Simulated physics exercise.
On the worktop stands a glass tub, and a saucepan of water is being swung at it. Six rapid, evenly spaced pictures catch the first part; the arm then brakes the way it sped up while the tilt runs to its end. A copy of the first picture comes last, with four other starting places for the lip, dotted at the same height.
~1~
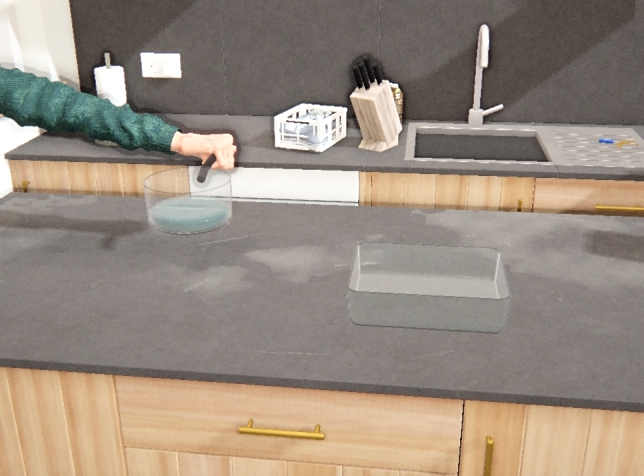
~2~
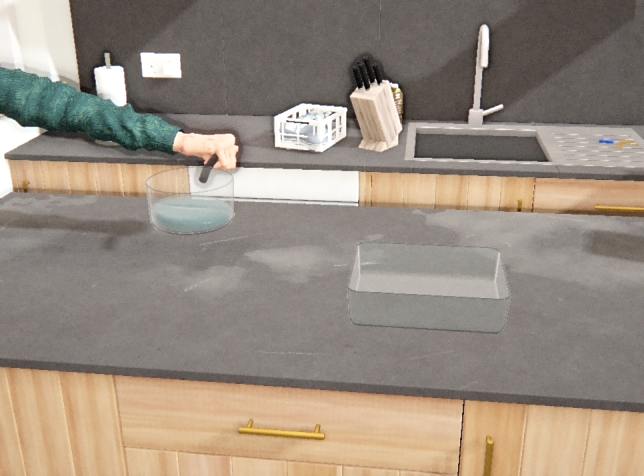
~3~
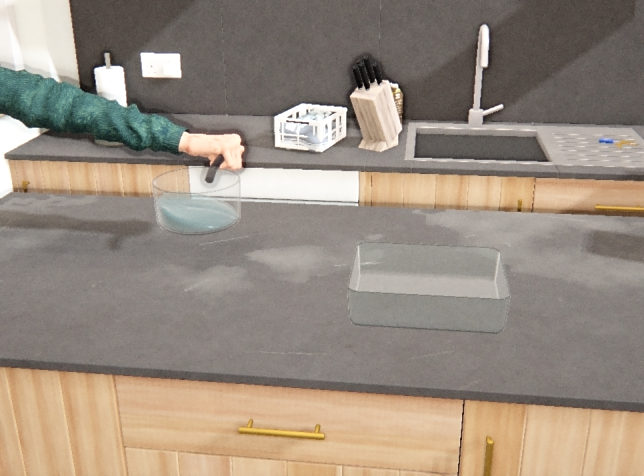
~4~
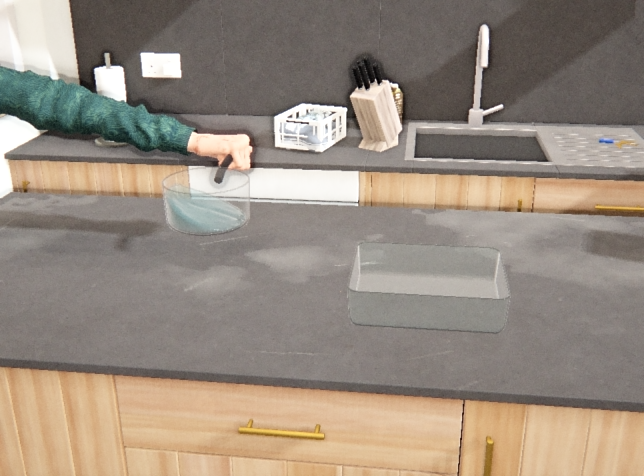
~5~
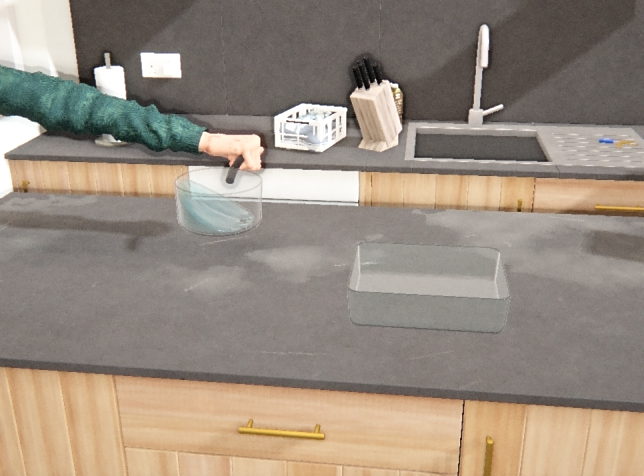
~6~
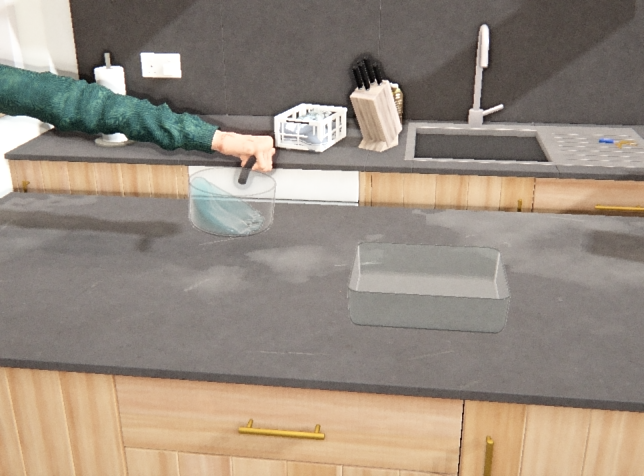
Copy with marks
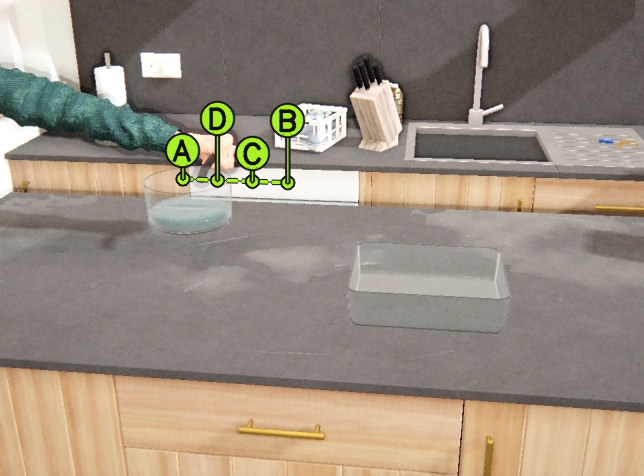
A hand in a green sleeve moves a clear round pan of bluish water a short way rightward over a dark worktop, the water sloshing up its left side, while a rectangular glass tub stands still to the right.
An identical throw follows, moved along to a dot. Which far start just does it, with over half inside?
Choose B.
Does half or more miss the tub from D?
Yes, it does.
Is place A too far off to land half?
Yes, that goes wrong.
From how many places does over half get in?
One of the four.
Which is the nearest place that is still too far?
That is place C.
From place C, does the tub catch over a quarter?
Yes.
On the marked copy, A at (182, 178); B at (287, 182); C at (252, 181); D at (217, 180).
With A, about 11 % lands in the tub, 87 % falls short and 3 % goes beside or beyond.
With B, about 65 % lands in the tub, 24 % falls short and 11 % goes beside or beyond.
With C, about 39 % lands in the tub, 55 % falls short and 7 % goes beside or beyond.
With D, about 20 % lands in the tub, 76 % falls short and 4 % goes beside or beyond.
